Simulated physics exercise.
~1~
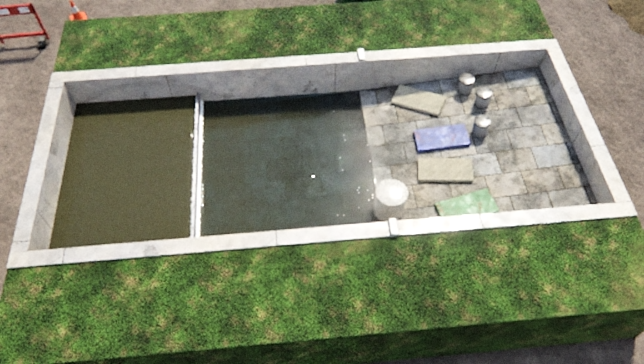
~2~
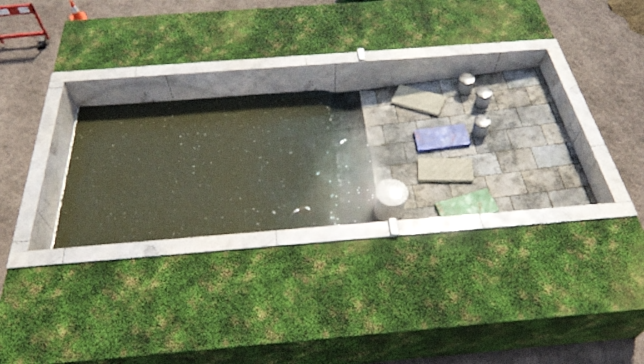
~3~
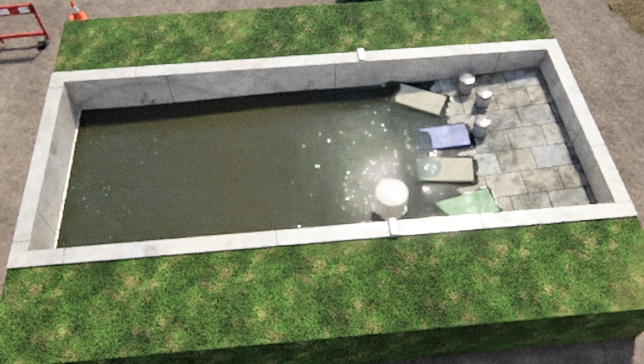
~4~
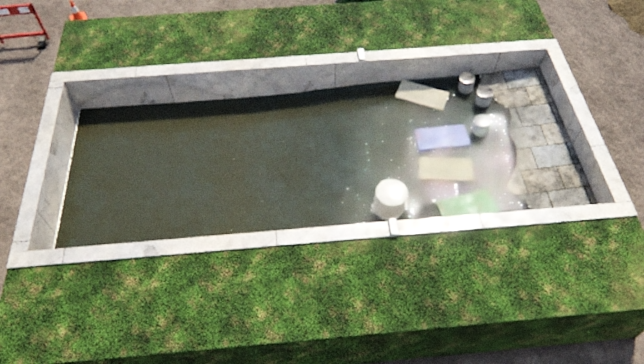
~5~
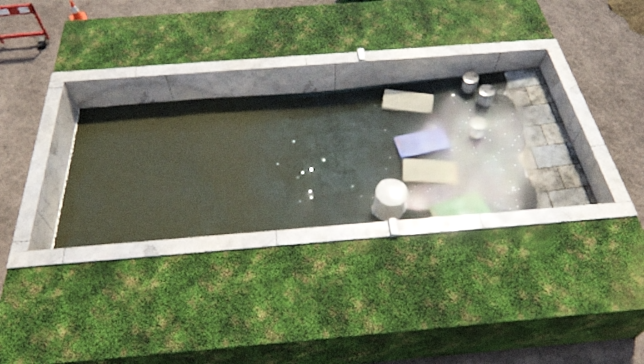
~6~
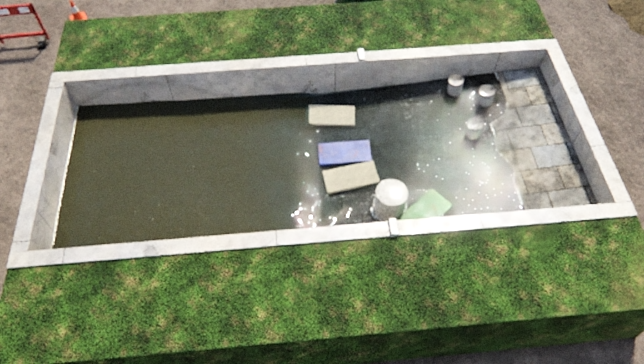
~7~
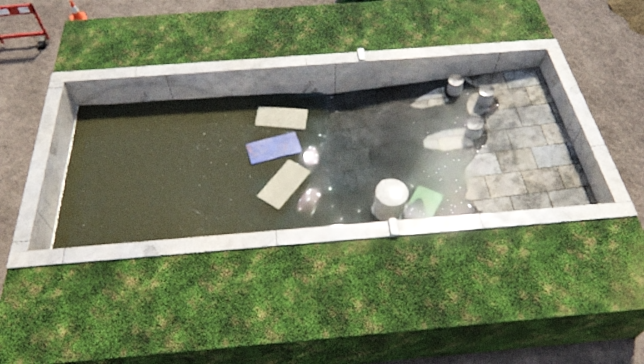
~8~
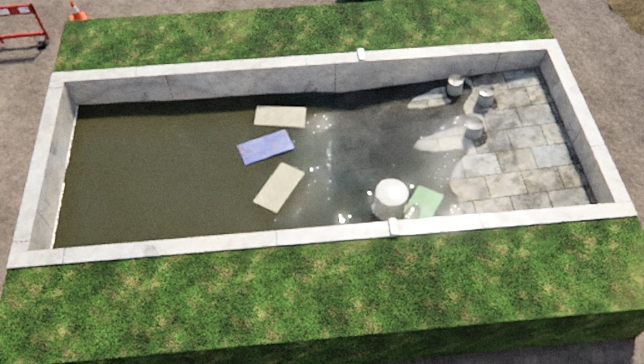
A stone-walled boat ramp set in grass is seen from high above, with murky water at the left held back by a white board, darker shallow water beyond it, and bare paving rising to the right. Two beige slabs, a blue one, a green one and several pale pails rest on the paving. The board vanishes and water surges right, running up among them. The beige and blue slabs lift, then drift left as the water draws back. Finally those three float well out in the pool, while the green slab lies near the large pail at the water's edge and the smaller pails stay upslope.
